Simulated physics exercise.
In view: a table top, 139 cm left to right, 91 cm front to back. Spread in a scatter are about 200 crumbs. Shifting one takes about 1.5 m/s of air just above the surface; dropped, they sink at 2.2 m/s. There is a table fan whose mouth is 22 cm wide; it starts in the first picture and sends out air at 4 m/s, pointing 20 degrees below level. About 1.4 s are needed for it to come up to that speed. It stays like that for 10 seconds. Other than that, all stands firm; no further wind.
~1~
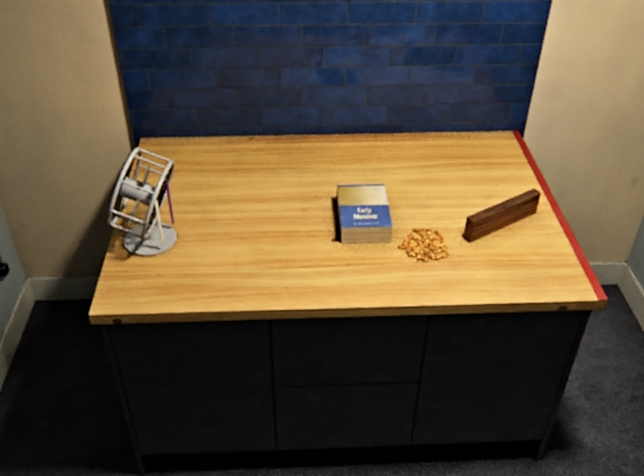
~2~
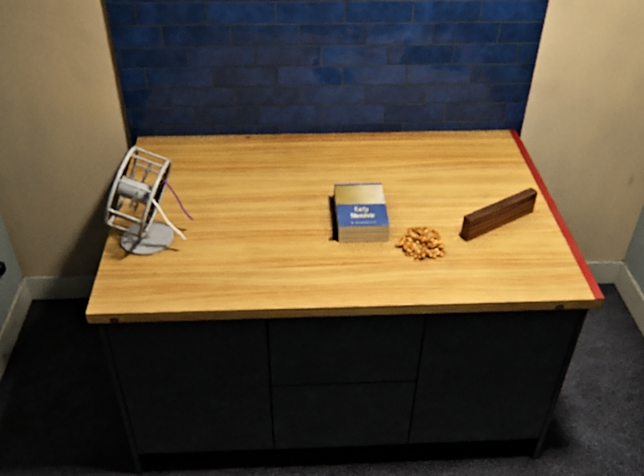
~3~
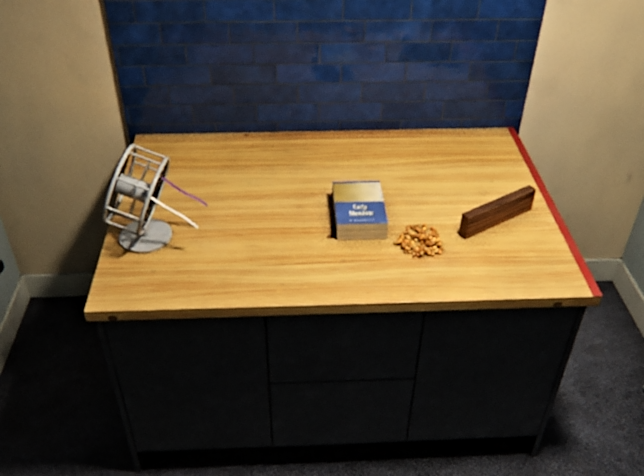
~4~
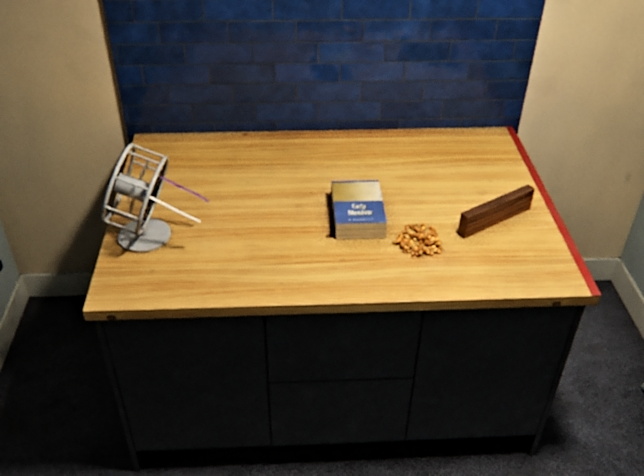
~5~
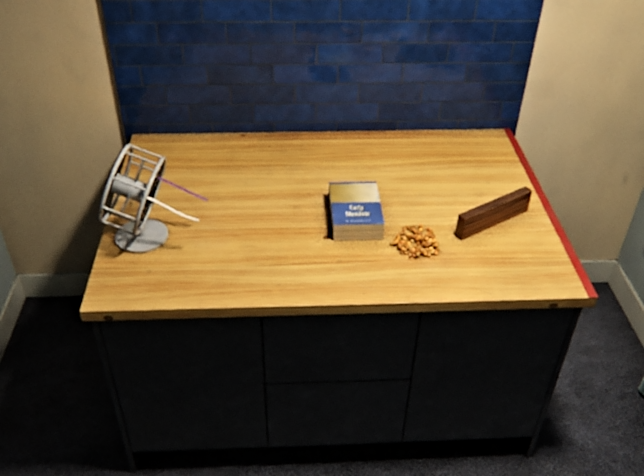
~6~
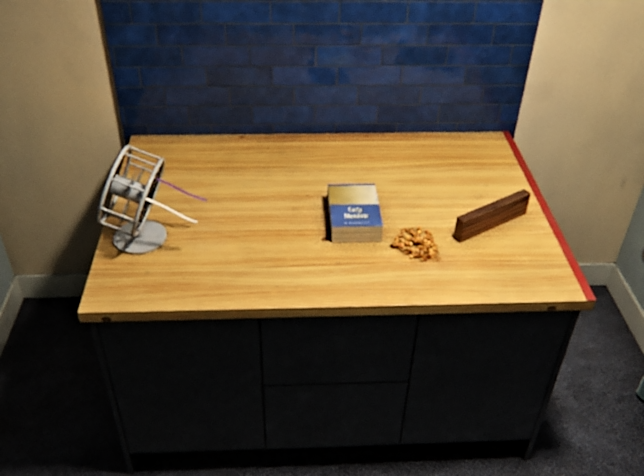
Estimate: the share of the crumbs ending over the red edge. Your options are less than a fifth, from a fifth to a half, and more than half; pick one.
More than one half.
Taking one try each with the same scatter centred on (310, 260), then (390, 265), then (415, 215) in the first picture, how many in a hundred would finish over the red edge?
Taking the three spots in order, you'd get around 30 percent, 50 percent and 20 percent.
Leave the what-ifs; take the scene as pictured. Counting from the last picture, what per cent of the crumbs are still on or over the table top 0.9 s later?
About 40 %.
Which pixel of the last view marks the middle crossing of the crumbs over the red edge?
Roughly at pixel (574, 257).
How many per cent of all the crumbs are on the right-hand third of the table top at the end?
About 4 percent.
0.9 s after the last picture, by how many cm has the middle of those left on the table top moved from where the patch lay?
Around 10 cm from the start.
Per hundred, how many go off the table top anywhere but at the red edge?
That works out to near 0 per cent.
Then, 0.9 s after the last picture, 58 % are over the red edge; the middle of those still in play is near (444, 232); 53 % have settled or left.
Then, 2.1 s after the last picture, 78 % are over the red edge; the middle of those still in play is near (427, 207); 74 % have settled or left.
Then, 4.4 s after the last picture, 85 % are over the red edge; 84 % have settled or left.
Then, 8.9 s after the last picture, at the end, 88 % are over the red edge.
